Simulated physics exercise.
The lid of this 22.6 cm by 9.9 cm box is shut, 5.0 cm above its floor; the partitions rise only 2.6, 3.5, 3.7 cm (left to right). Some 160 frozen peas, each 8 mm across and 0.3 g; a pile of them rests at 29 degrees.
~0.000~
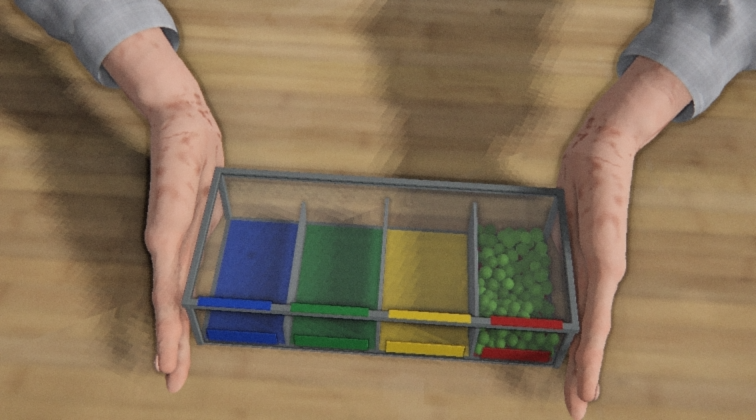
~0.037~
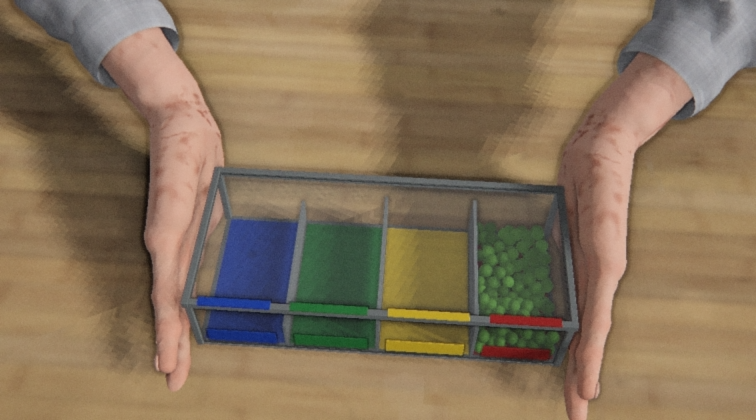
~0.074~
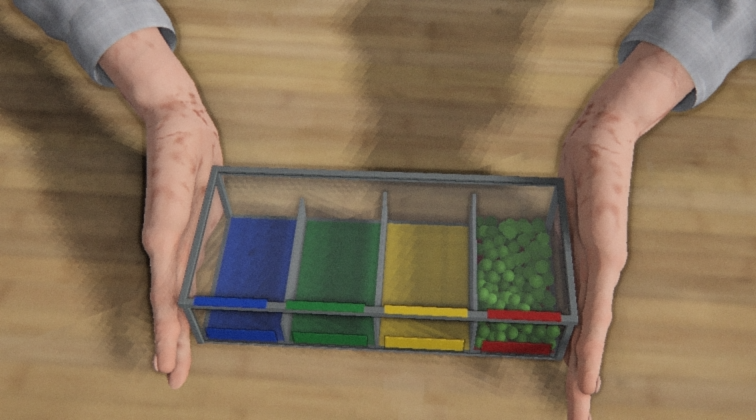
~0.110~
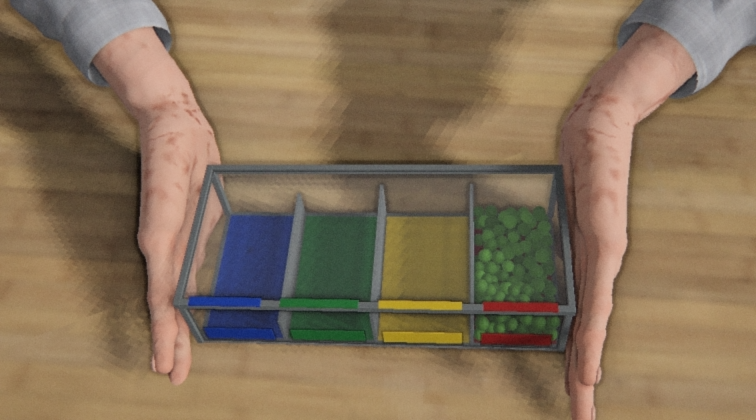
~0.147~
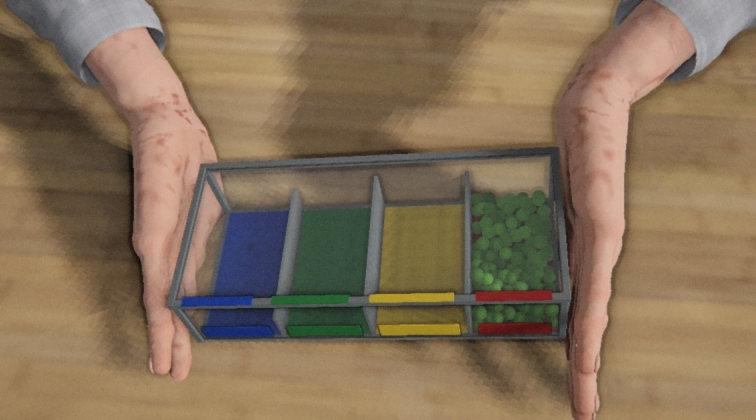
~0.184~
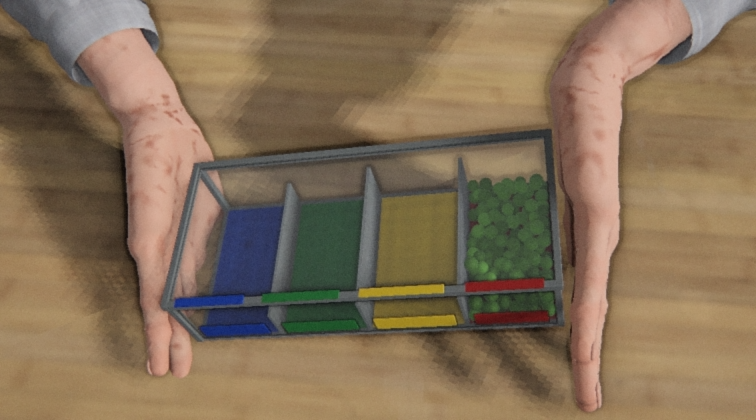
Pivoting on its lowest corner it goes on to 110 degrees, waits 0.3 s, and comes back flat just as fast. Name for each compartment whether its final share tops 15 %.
Red compartment: Yes; blue compartment: Yes; green compartment: No; yellow compartment: No.
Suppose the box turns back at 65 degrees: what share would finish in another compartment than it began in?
About 15 per cent.
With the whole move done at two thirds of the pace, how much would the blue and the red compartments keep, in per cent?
Then: Blue 30; red 65.
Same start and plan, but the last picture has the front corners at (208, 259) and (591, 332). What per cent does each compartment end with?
Red 100, blue 0, green 0, yellow 0.
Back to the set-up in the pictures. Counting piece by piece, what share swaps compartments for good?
Roughly 35 per cent.
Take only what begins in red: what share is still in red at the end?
Some 70 per cent.
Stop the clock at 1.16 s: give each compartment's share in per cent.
Red 75, blue 20, green 5, yellow 5.
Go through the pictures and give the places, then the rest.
The first frame shows box tilt 0 degrees, front corners at (190, 300) and (571, 325); red 100 %.
The second frame shows box tilt 1 degrees, front corners at (189, 300) and (571, 323).
The third frame shows box tilt 3 degrees, front corners at (187, 300) and (570, 317).
The fourth frame shows box tilt 6 degrees, front corners at (182, 301) and (568, 307), lowest corner left front.
The fifth frame shows box tilt 11 degrees, front corners at (175, 302) and (563, 295), lowest corner left front.
The sixth frame shows box tilt 15 degrees, front corners at (169, 303) and (555, 282), lowest corner left front; red 100 %. The box's pace is about 120 degrees a second.
After 1.16 s, tilt 110 degrees; red 75 %, blue 20 %, green 5 %, yellow 5 %.
After 1.82 s, tilt 58 degrees; red 70 %, blue 25 %, yellow 5 %.
After 2.51 s, tilt 0 degrees; red 65 %, blue 25 %, yellow 5 %.
By 2.9 s all is still; red 65 %, blue 25 %, green 0 %, yellow 5 %.
